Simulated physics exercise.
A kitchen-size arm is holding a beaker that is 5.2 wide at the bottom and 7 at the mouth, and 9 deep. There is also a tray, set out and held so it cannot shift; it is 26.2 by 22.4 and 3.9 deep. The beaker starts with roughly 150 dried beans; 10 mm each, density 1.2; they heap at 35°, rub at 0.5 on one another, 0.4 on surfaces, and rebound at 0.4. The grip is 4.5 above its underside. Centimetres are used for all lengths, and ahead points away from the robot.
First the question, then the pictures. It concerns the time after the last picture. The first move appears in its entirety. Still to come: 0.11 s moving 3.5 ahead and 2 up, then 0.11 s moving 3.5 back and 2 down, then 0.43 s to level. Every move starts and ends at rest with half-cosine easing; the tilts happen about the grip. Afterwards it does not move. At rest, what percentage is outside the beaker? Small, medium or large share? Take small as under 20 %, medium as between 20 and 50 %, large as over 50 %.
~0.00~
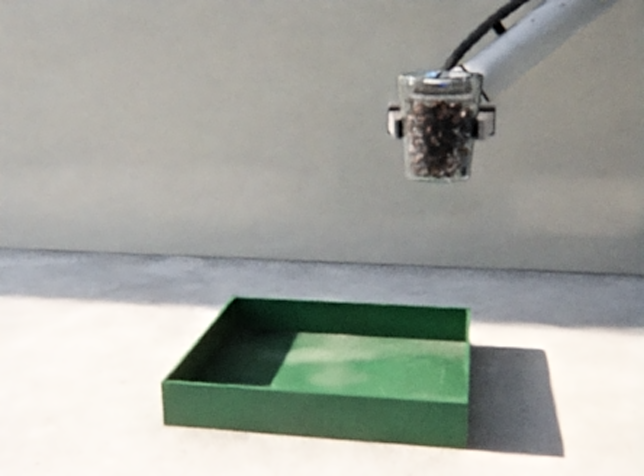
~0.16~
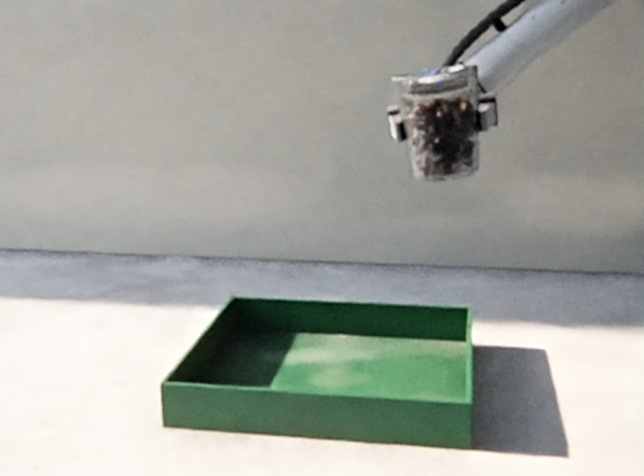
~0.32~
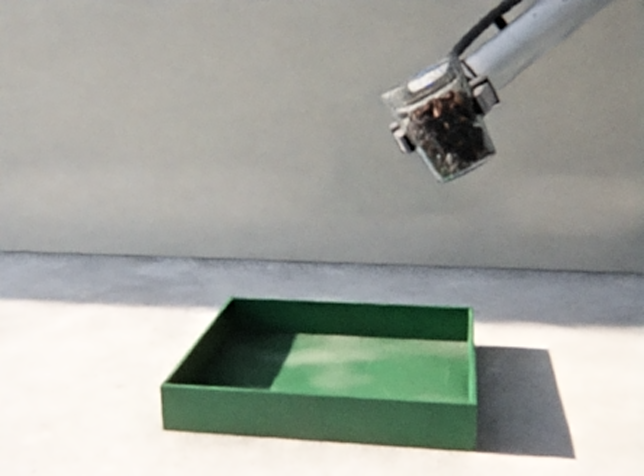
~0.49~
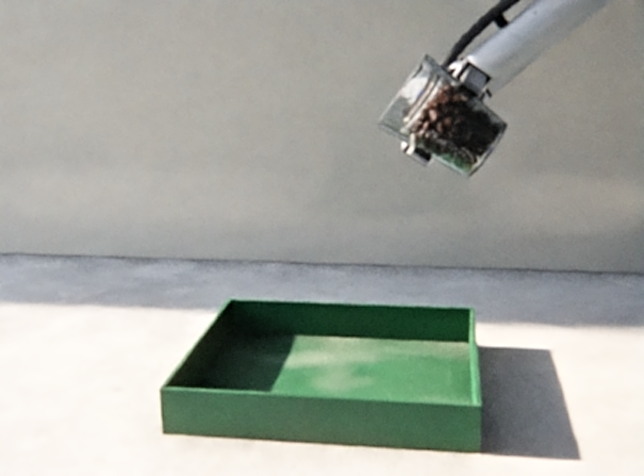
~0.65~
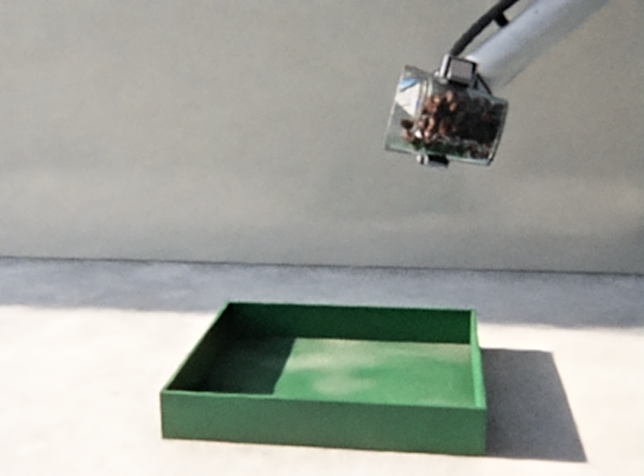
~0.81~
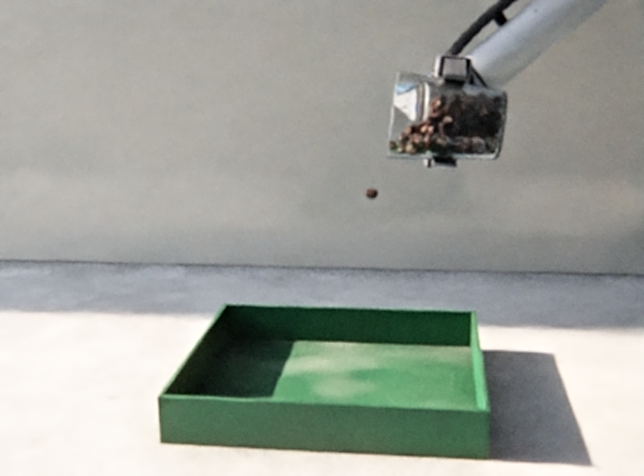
A large share.
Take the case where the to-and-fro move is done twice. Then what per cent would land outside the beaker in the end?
In that case, some 95 per cent.
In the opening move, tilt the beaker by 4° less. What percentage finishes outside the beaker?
Estimate: Close to 70 in a hundred.
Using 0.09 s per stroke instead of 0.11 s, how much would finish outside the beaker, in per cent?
That would give around 95 per cent.
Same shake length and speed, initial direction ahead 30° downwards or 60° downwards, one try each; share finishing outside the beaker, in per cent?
Result: Approx. 35 % and 5 %, one try each.
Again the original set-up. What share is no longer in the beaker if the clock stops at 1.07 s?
I'd say some 70 percent.
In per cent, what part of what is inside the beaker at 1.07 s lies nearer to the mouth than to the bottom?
Something near 100 per cent is there.
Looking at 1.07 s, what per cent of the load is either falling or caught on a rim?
68 %.
After 1.07 s, tilted 82° forward, highest piece 26 above the table; 46 in the beaker, 1 in the tray, 100 in flight or on a rim.
After 1.33 s, tilted 18° forward, highest piece 28 above the table; 111 in the tray, 35 in the beaker, 1 in flight or on a rim.
After 1.66 s, level, highest piece 24 above the table; 112 in the tray, 35 in the beaker.
After 2.71 s, level, highest piece 24 above the table; 112 in the tray, 35 in the beaker.
In the end, 112 in the tray, 35 in the beaker. That is 76 % outside the beaker.
